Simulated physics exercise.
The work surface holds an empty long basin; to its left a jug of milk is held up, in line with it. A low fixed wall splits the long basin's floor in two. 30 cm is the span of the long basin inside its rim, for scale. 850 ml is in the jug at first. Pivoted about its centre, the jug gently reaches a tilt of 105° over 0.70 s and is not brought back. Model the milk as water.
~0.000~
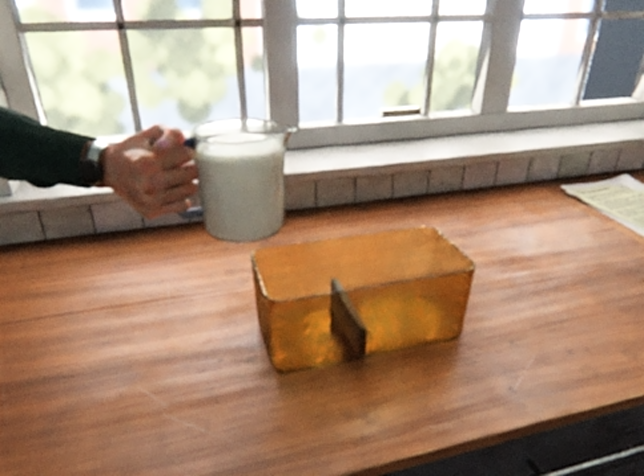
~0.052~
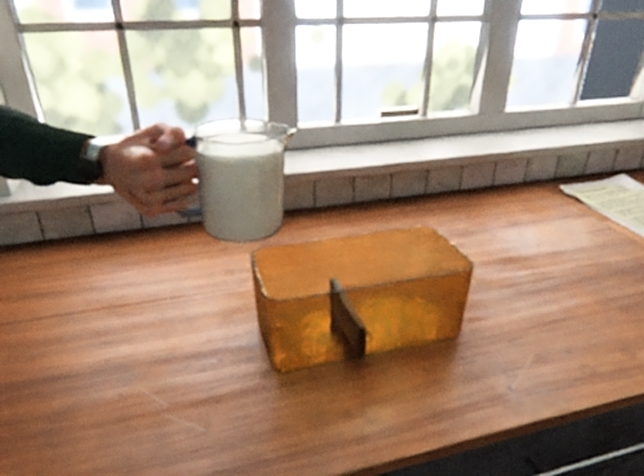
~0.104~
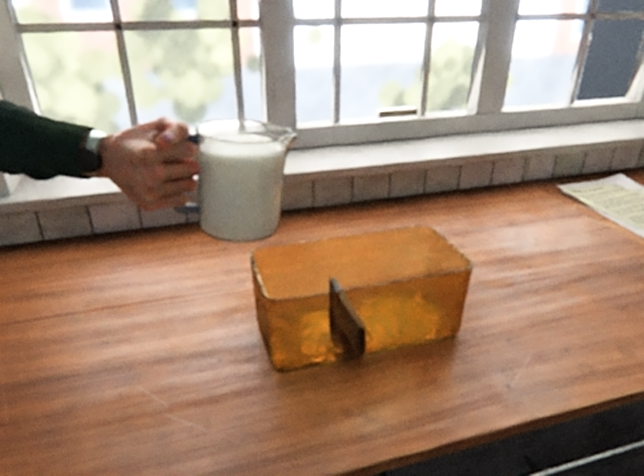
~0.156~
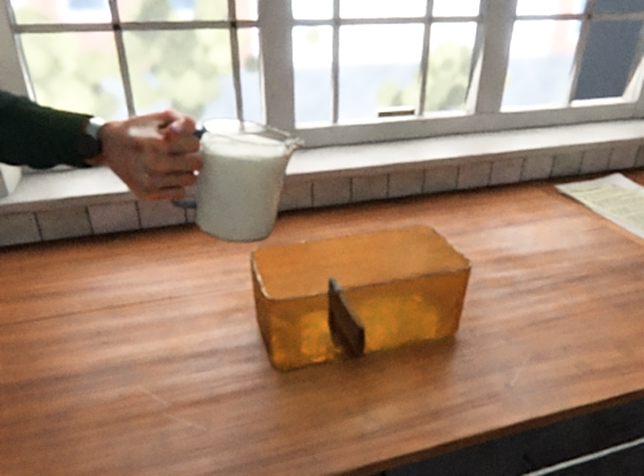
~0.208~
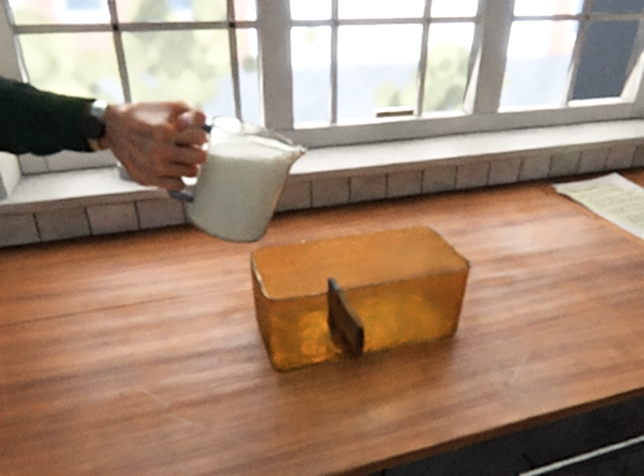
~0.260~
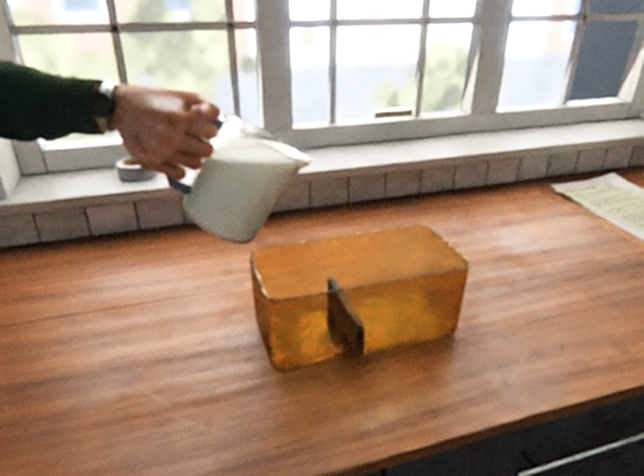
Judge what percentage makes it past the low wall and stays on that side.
Some 42 per cent makes it over and stays.
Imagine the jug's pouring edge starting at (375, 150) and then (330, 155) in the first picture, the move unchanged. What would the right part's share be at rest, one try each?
It comes to 95 per cent, and then 85 per cent.
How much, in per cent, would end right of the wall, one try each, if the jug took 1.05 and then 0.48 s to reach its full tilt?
I'd expect close to 55 per cent and then close to 35 per cent.
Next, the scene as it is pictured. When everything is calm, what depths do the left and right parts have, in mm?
The left side settles near 28 mm and the right side near 16 mm.
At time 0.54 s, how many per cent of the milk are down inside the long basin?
16 %, give or take.
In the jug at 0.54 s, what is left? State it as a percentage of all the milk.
Roughly 60 percent.
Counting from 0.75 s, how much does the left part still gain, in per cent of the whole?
It comes to about 22 per cent.
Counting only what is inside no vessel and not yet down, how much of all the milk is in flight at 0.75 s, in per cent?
Airborne fraction: Approx. 16 %.
Then, 0.54 s in, the tilt is 92° and 60 per cent is still to pour, 3 is left of the wall and 13 right of it.
Then, 0.75 s in, the tilt is 105° and 17 per cent is still to pour, 34 is left of the wall and 34 right of it.
Then, 0.96 s in, the tilt is 105° and 3 per cent is still to pour, 52 is left of the wall and 42 right of it.
Then, 1.20 s in, the tilt is 105° and 0 per cent is still to pour, 56 is left of the wall and 42 right of it.
Finally, 56 per cent lies left of the wall, 42 right of it and 1 outside.
